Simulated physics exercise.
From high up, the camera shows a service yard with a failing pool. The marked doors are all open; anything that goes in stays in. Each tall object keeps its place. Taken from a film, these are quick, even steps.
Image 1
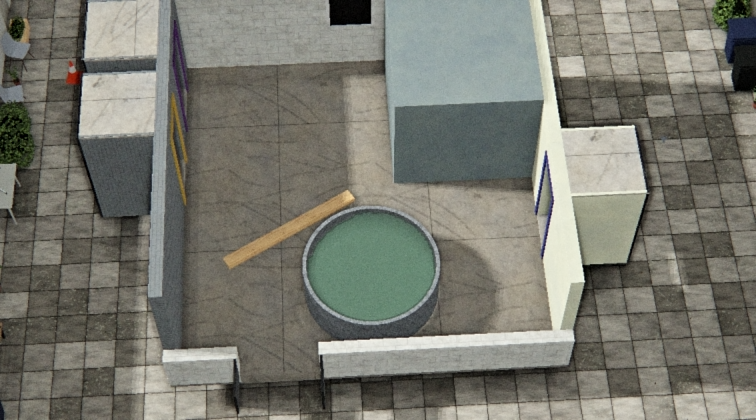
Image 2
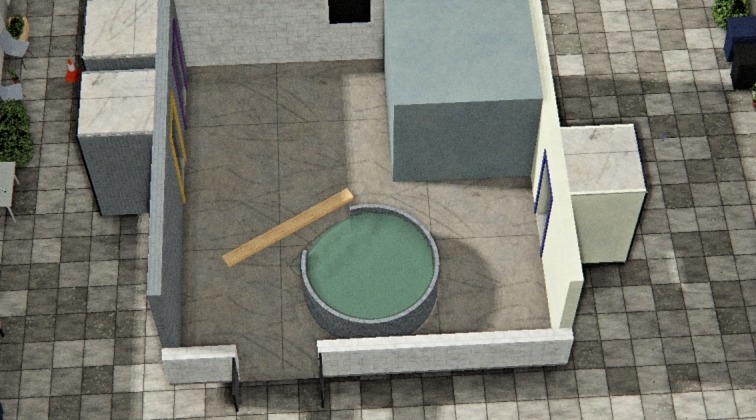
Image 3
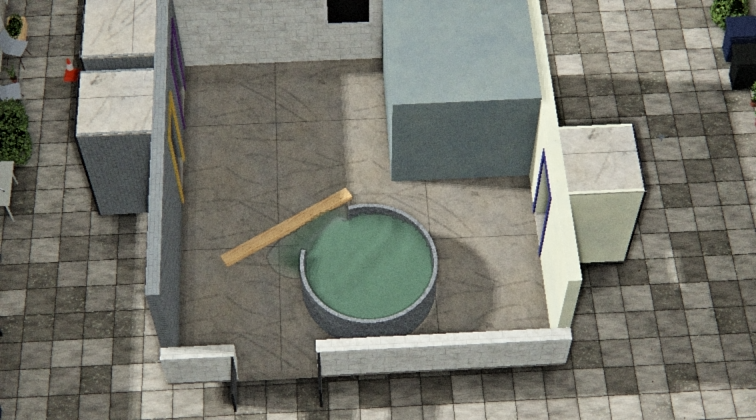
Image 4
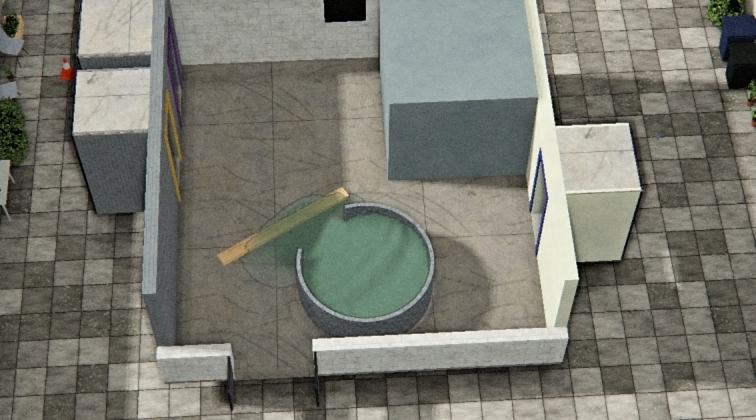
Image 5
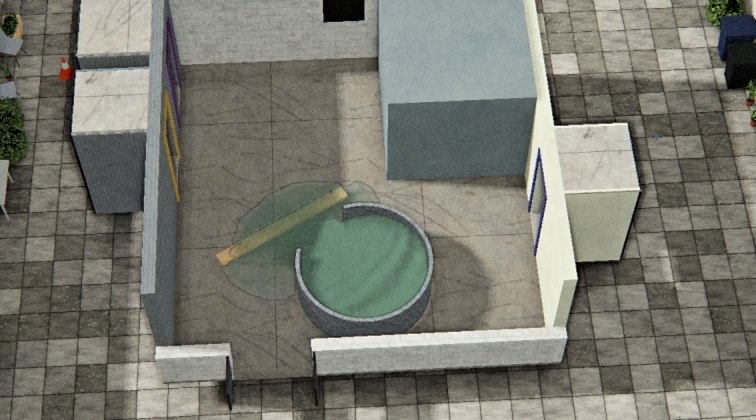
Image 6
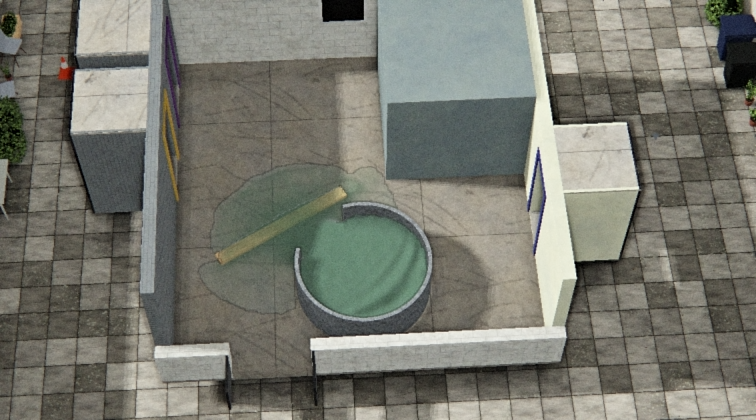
In a walled yard seen from above, a round tank of still green water opened on its upper left side, and water poured out and spread across the paving around and past a wooden beam.
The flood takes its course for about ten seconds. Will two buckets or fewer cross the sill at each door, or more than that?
At the blue door, more than that; at the purple door, more than that; at the yellow door, more than that.
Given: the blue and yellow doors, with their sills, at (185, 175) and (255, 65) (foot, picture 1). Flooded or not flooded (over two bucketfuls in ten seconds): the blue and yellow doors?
Blue: Exceeds the limit; yellow: Exceeds the limit.
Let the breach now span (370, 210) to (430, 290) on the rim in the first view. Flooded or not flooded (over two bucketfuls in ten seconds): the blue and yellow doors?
In brief, the blue door exceeds the mark and the yellow door remains below.
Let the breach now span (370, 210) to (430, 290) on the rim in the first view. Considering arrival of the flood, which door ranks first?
The blue-painted one, I'd guess.
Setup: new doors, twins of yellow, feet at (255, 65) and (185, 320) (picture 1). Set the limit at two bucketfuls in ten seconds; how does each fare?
Per door: Past the limit; within the limit.
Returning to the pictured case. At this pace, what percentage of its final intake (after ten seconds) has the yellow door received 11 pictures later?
Estimated share: About 55 %.
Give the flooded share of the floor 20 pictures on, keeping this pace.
Near 70 in a hundred.
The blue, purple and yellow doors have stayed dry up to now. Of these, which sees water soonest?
Result: The one in yellow.
A moment on, water covers 45 % of the floor; the blue door not reached, the purple door not reached, the yellow door wet at the sill, nothing in.
Next, water covers 60 % of the floor; the blue door not reached, the purple door under two buckets in, the yellow door over two buckets in.
Then, water covers 70 % of the floor; the blue door not reached, the purple door under two buckets in, the yellow door over two buckets in.
Later, water covers 85 % of the floor; the blue door wet at the sill, nothing in, the purple door over two buckets in, the yellow door over two buckets in.
In the end, water covers 95 % of the floor; the blue door over two buckets in, the purple door over two buckets in, the yellow door over two buckets in.
